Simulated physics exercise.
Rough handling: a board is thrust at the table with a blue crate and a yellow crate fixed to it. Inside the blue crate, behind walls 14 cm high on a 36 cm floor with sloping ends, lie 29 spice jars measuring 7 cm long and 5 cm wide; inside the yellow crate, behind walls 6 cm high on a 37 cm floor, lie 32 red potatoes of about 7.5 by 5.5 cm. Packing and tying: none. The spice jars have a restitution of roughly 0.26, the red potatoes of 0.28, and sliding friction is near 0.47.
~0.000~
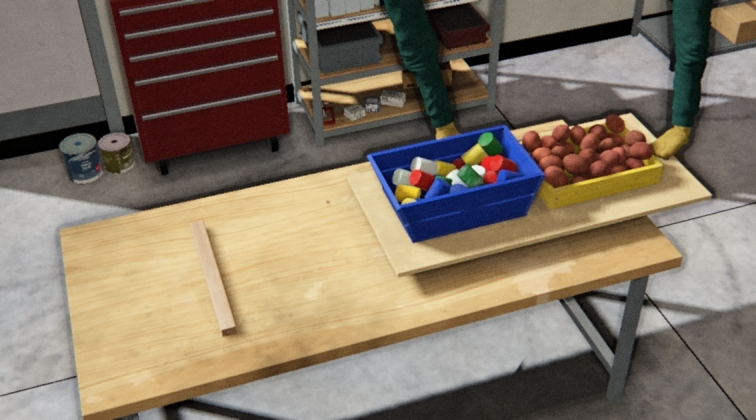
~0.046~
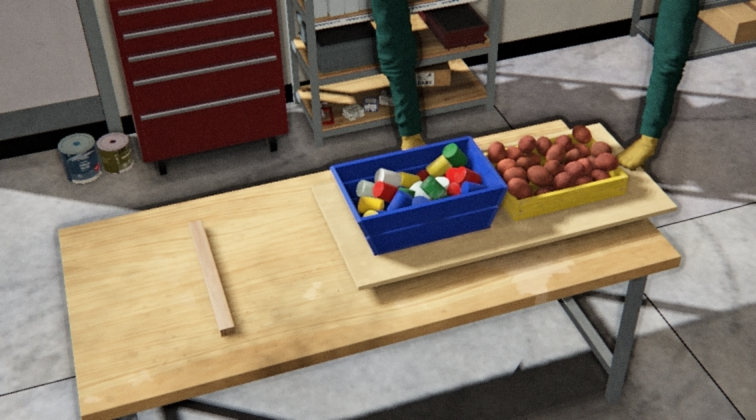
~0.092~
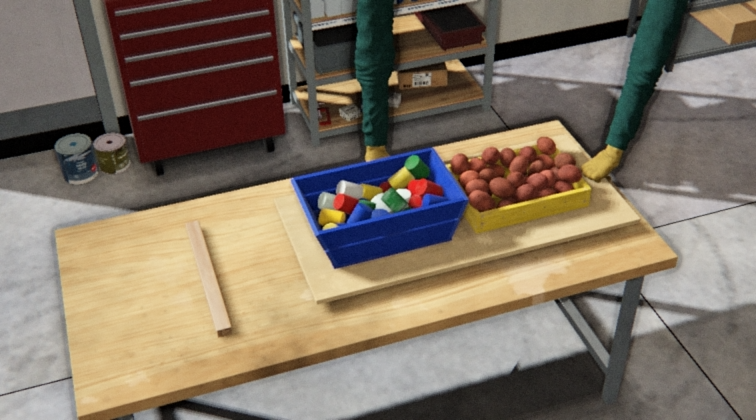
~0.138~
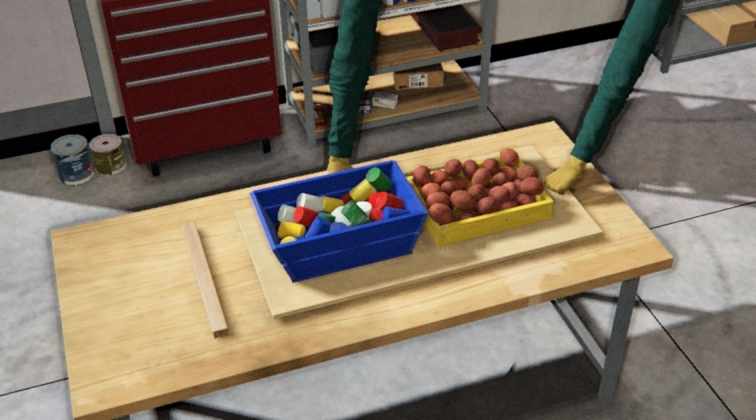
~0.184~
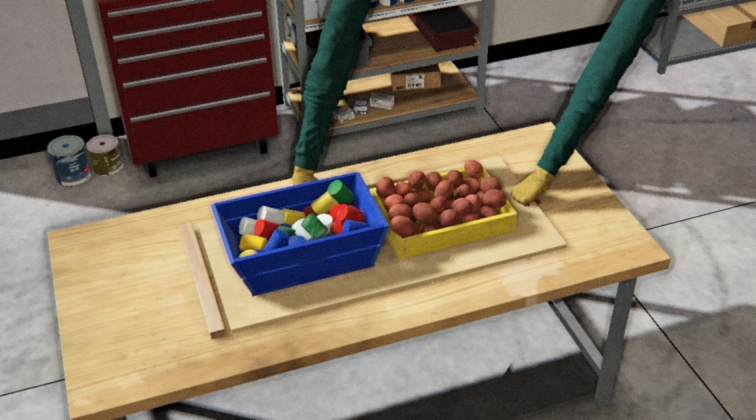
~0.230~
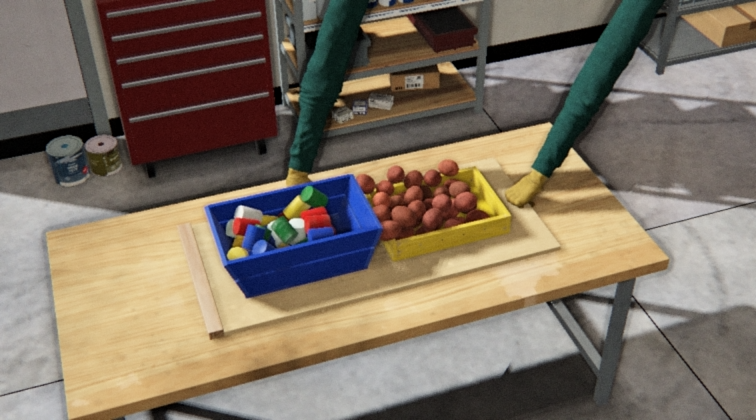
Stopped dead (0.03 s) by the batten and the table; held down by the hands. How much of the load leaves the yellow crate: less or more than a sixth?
Beyond a sixth of the load.
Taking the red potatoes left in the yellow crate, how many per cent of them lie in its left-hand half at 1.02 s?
Close to 70 percent, I reckon.
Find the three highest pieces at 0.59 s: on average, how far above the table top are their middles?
18 cm.
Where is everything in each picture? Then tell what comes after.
In the first frame (each is followed by its nearest rim corner in this view; the camera pans a little), yellow crate, (555, 190); blue crate, (400, 206); 49 cm from landing; none out.
In the second frame, yellow crate, (519, 201); blue crate, (361, 219); 37 cm from landing.
In the third frame, yellow crate, (480, 214); blue crate, (319, 233); 25 cm from landing.
In the fourth frame, yellow crate, (441, 227); blue crate, (276, 247); 13 cm from landing.
In the fifth frame, yellow crate, (403, 240); blue crate, (234, 260); landed.
In the sixth frame, yellow crate, (397, 242); blue crate, (227, 263); landed; 3 out, the lowest potato at (388, 231).
After 0.37 s, blue crate 29 in, 0 out and yellow crate 24 in, 8 out.
After 0.59 s, blue crate 28 in, 1 out and yellow crate 23 in, 9 out.
Final count (at 1.02 s), blue crate 28 in, 1 out and yellow crate 23 in, 9 out. Asked share, 9 of 32, 28 per cent.
